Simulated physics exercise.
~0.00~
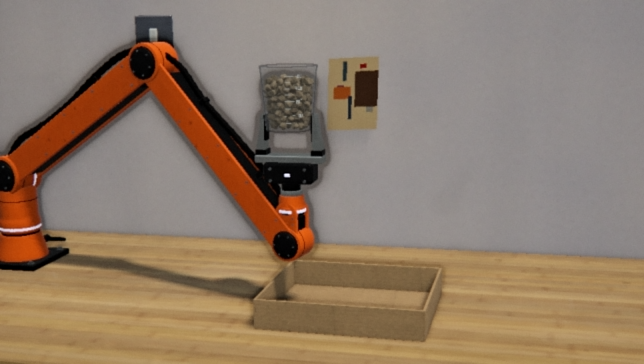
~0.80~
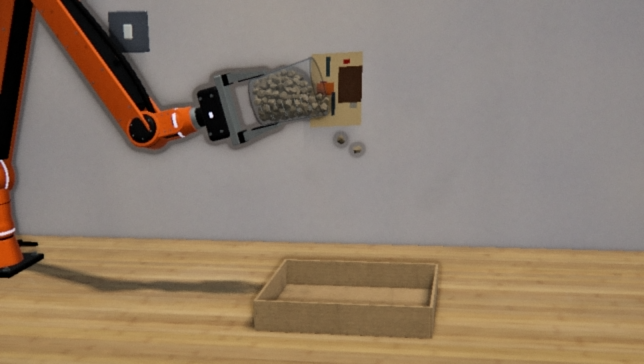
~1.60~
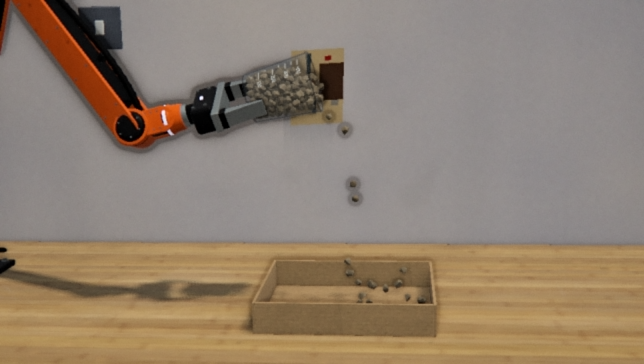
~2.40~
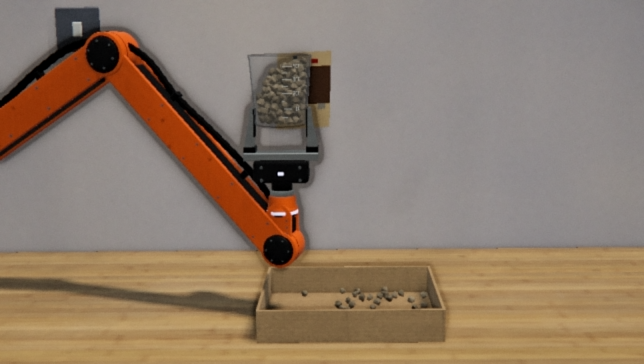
Against a plain grey wall, an orange robot arm holds a clear beaker of small grey pebbles upright above a wooden table, where a shallow open box sits. The arm lifts and tips the beaker onto its side, its mouth pointing right, and the first pebbles drop out. More fall in a thin trickle and scatter inside the box. The arm then folds back down and brings the beaker upright again, low over the box. At the end, most of the pebbles remain in the beaker, heaped at a slant, while a small scattering lies in the box.
